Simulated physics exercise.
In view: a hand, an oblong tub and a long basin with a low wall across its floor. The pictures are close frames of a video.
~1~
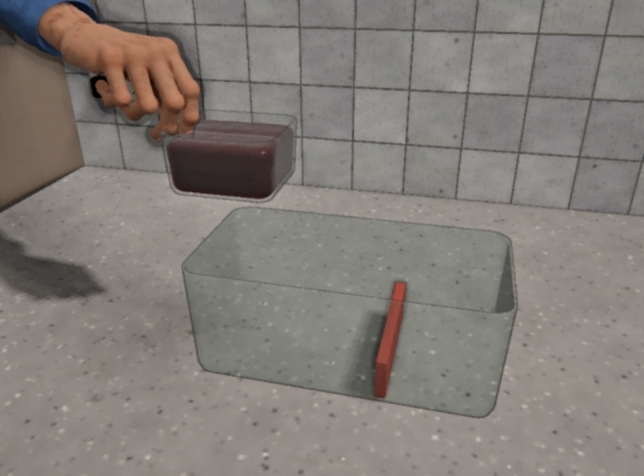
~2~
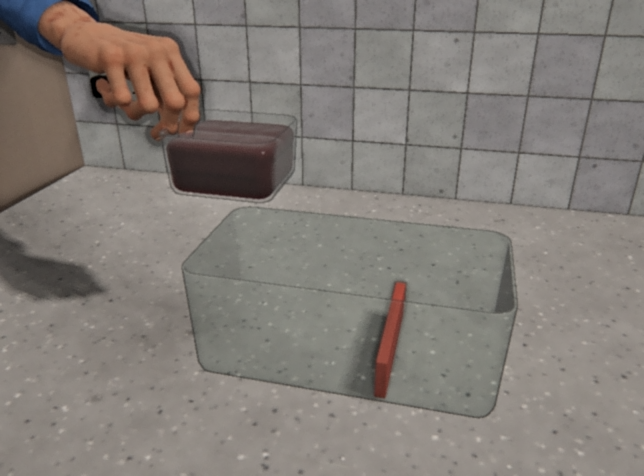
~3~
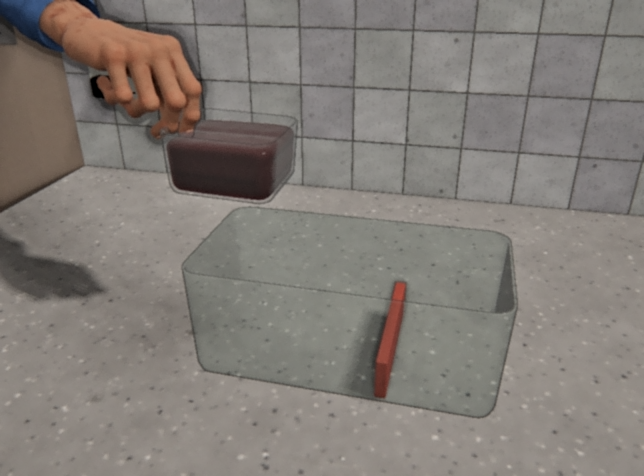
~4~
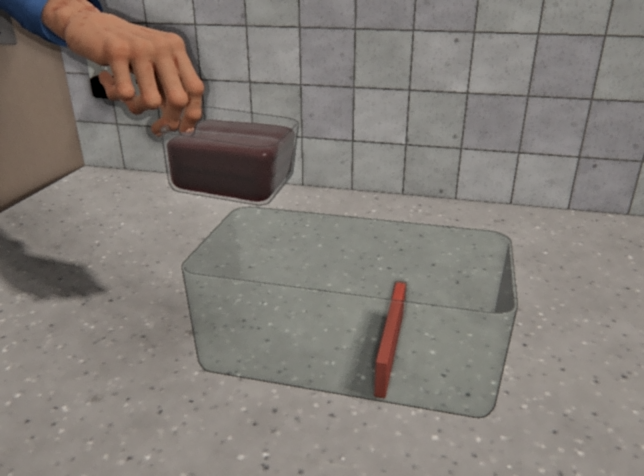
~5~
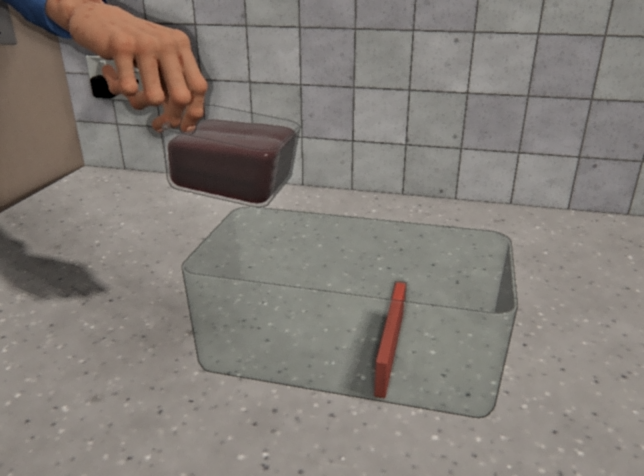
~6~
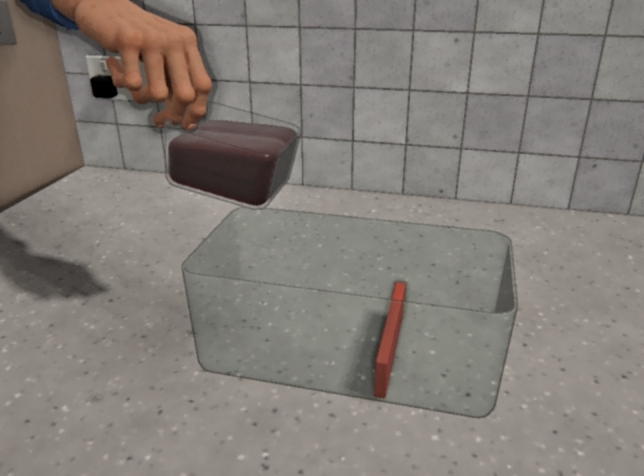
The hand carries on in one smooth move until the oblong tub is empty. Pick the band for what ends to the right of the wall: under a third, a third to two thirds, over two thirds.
It comes to less than a third.
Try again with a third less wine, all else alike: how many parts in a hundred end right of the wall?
It comes to 5 per cent or so.
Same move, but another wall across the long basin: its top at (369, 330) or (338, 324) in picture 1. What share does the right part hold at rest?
Near 15 % and 65 %.
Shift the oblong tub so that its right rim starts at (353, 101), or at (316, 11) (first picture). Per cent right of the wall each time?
Roughly 75 per cent, and 60 per cent.
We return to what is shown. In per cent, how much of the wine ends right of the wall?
Near 5 %.
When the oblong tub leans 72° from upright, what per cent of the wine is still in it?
About 40 per cent.
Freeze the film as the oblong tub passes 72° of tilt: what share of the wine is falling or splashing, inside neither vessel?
About 30 per cent.
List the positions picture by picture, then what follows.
In the first picture, tilt 0°; pouring edge (286, 131); surface from (184, 129) to (286, 137); the long basin's rim runs from (210, 237) to (513, 271); the wall's top is at (392, 320).
In the second picture, tilt 0°; pouring edge (286, 132); surface from (185, 129) to (286, 138).
In the third picture, tilt 2°; pouring edge (287, 133); surface from (185, 129) to (286, 138).
In the fourth picture, tilt 4°; pouring edge (288, 135); surface from (185, 130) to (287, 139).
In the fifth picture, tilt 7°; pouring edge (289, 139); surface from (186, 129) to (288, 139).
In the sixth picture, tilt 12°; pouring edge (290, 143); surface from (187, 130) to (290, 140).
A moment on, the oblong tub is tipped part way and 40 per cent is still to pour, 28 is left of the wall and 0 right of it.
Next, the oblong tub is tipped right over and 4 per cent is still to pour, 89 is left of the wall and 3 right of it.
Then the oblong tub is tipped right over and 0 per cent is still to pour, 96 is left of the wall and 4 right of it.
Later the oblong tub is tipped right over and 0 per cent is still to pour, 96 is left of the wall and 4 right of it.
Finally, 96 per cent lies left of the wall, 4 right of it and 0 outside.
